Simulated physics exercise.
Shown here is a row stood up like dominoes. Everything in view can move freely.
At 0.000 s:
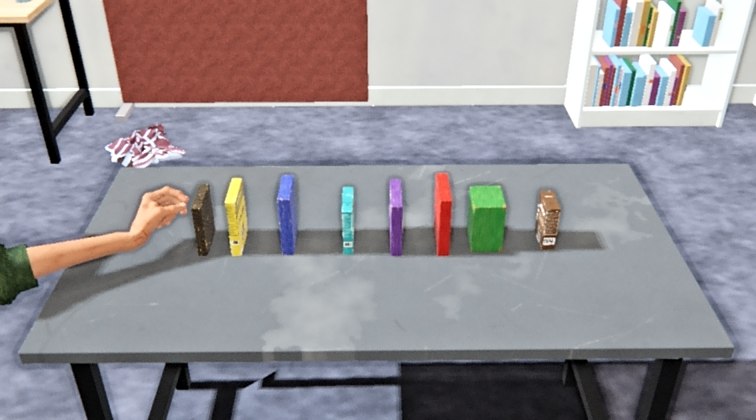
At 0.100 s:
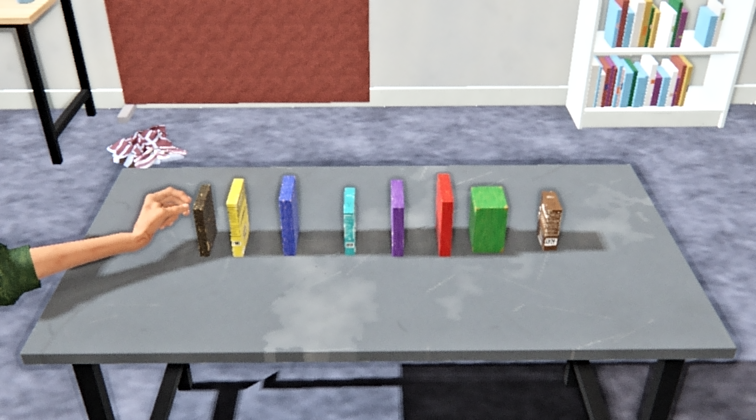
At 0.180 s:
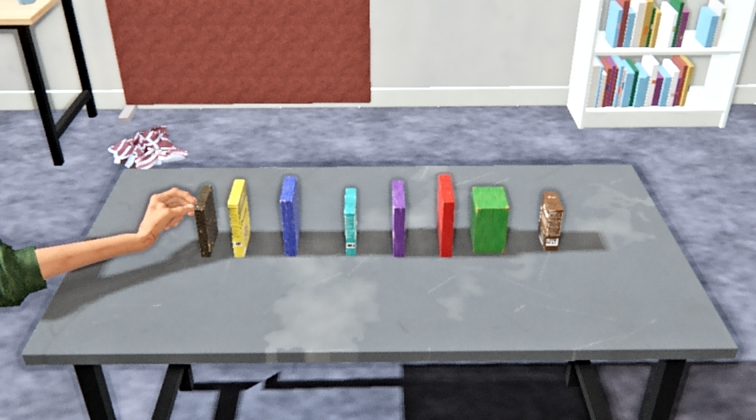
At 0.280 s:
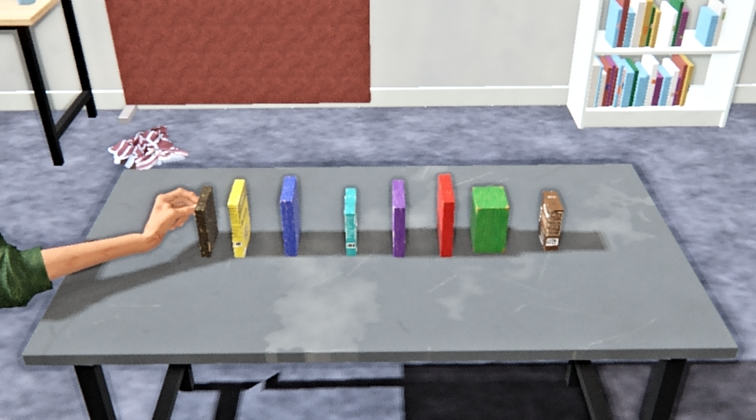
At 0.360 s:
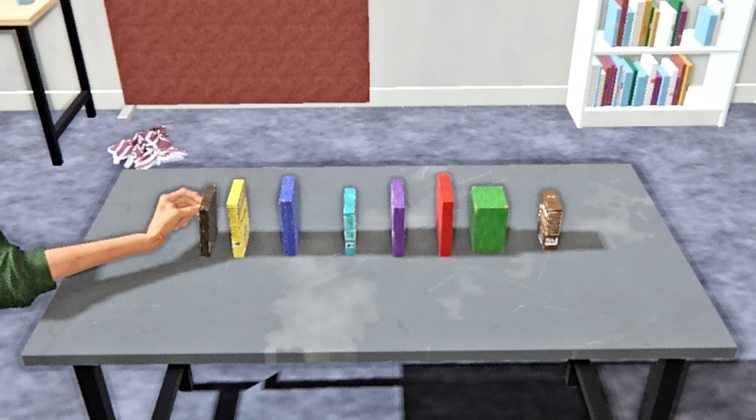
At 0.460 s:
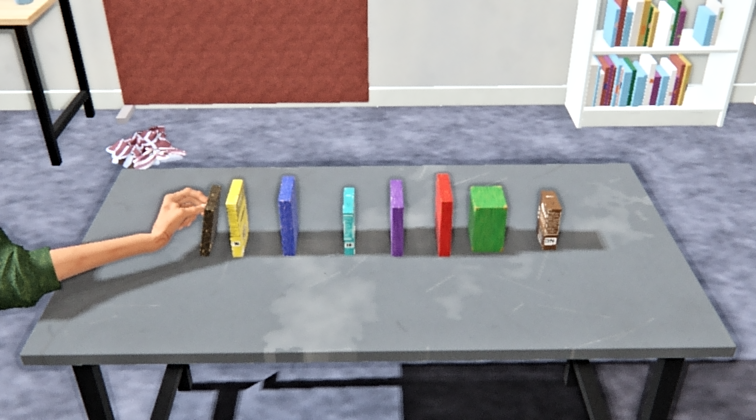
At first, a hand reaches in from the left beside a black block, the leftmost in a row of eight upright pieces spaced along a gray table. The fingers then press against the black block, which tilts slightly rightward toward the yellow packet, while the other pieces stay upright.
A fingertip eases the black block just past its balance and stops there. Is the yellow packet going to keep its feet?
I expect it to keel over.
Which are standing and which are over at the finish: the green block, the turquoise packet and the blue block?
The green block stays up, the turquoise packet tumbles and the blue block tumbles.
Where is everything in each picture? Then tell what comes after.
Yellow packet (237, 217); red board (443, 214), in the first frame.
Blue block (290, 216); purple board (397, 218), in the second frame.
Green block (489, 220); red board (445, 216), in the third frame.
Turquoise packet (351, 222); blue block (291, 217), in the fourth frame.
Black block 5° over; purple board (398, 218); green block (488, 219), in the fifth frame.
Black block 12° over; yellow packet (238, 218); red board (444, 215), in the sixth frame.
Around 0.76 s, black block 57° over; yellow packet rocked 43° from its first pose near (263, 222); blue block rocked 6° from its first pose.
Around 0.86 s, black block 71° over; yellow packet rocked 60° from its first pose near (272, 227); blue block rocked 32° from its first pose.
Around 1.06 s, black block 77° over; yellow packet on its side near (278, 233); blue block on its side; turquoise packet on its side.
Around 1.16 s, yellow packet resting near (278, 233).
Finally (1.6 s), down or leaning hard on the table, turquoise packet, blue block, purple board and yellow packet; left askew, red board; green block still in place. Final places as the last picture's camera would see them, yellow packet near (278, 233).
